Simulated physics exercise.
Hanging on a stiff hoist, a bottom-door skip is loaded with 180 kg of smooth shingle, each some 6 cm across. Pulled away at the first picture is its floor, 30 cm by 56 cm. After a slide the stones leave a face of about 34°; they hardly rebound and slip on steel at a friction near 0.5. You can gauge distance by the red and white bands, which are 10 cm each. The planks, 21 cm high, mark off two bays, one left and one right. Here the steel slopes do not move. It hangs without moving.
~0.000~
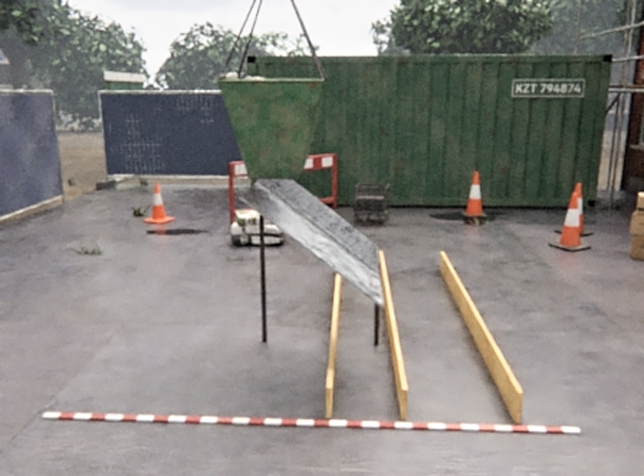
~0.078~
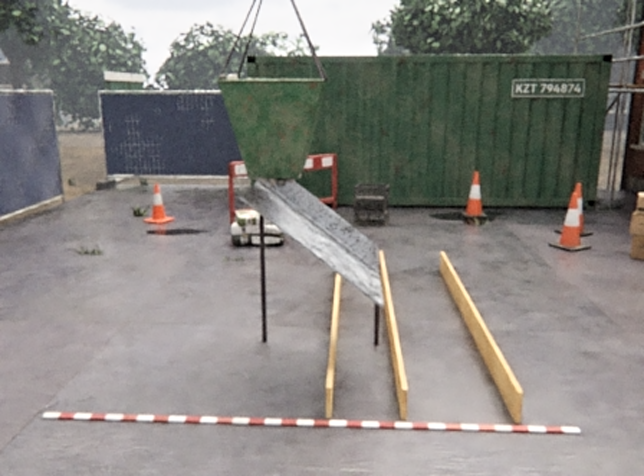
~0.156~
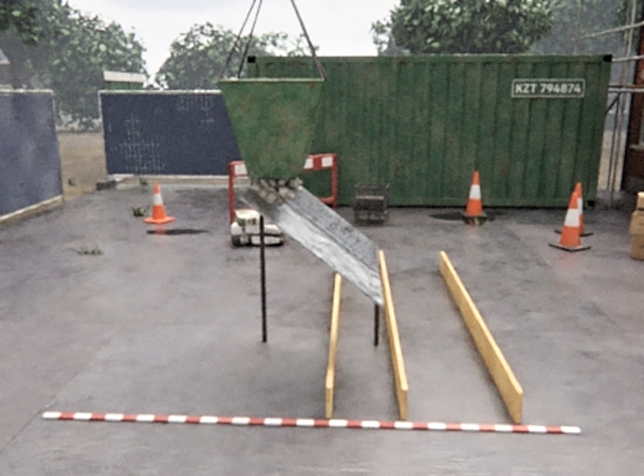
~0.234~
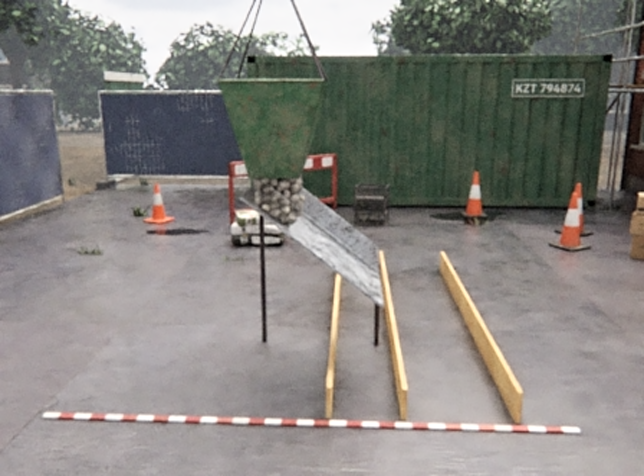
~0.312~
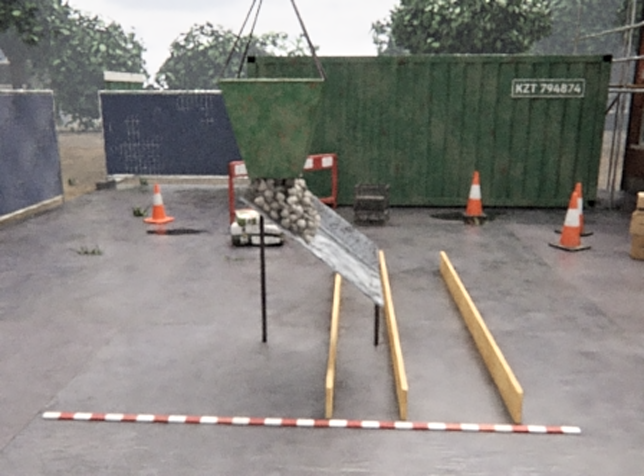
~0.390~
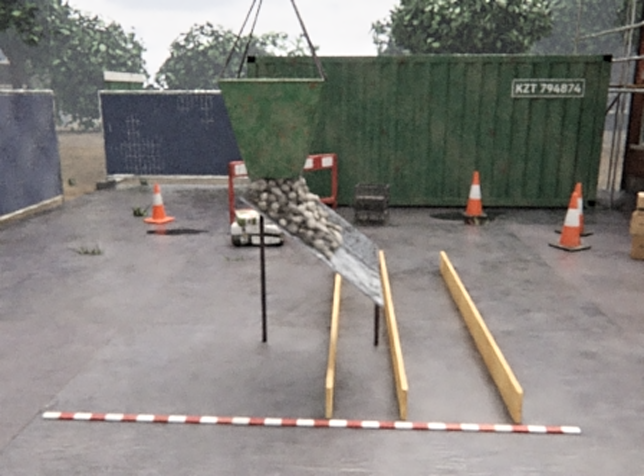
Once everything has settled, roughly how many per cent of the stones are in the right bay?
I would say 100 per cent.
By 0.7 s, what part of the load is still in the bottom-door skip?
Near 15 % is still in there.
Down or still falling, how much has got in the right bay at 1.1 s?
Near 50 percent at that time.
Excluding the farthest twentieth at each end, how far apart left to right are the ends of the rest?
Width: Near 60 cm.
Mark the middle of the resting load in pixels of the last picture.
About (455, 365).
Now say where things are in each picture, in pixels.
In the first picture, the outlet is at (273, 170); nothing has dropped yet.
In the second picture, the outlet is at (273, 170); 4 % is out.
In the third picture, outlet at (273, 170), the stream shows down to (279, 194); 88 % still inside.
In the fourth picture, outlet at (273, 170), the stream shows down to (293, 216); 76 % still inside.
In the fifth picture, outlet at (273, 170), the stream shows down to (313, 229); 66 % still inside.
In the sixth picture, outlet at (273, 170), the stream shows down to (334, 245); 55 % still inside.
After 0.7 s, 16 % in the bottom-door skip, 69 % on the steel, 2 % falling or lying left of the bays, 5 % falling or lying in the left bay, 7 % falling or lying in the right bay; the stones farthest right are at (441, 343).
After 1.1 s, 0 % in the bottom-door skip, 43 % on the steel, 7 % falling or lying in the left bay, 51 % falling or lying in the right bay; the stones farthest right are at (490, 370).
After 1.7 s, 0 % in the bottom-door skip, 1 % on the steel, 2 % falling or lying in the left bay, 98 % falling or lying in the right bay; the stones farthest right are at (501, 349).
After 2.6 s, 0 % in the bottom-door skip, 100 % falling or lying in the right bay; the stones farthest right are at (504, 351).
After 4.5 s, 0 % in the bottom-door skip, 100 % in the right bay; the stones farthest right are at (504, 351).
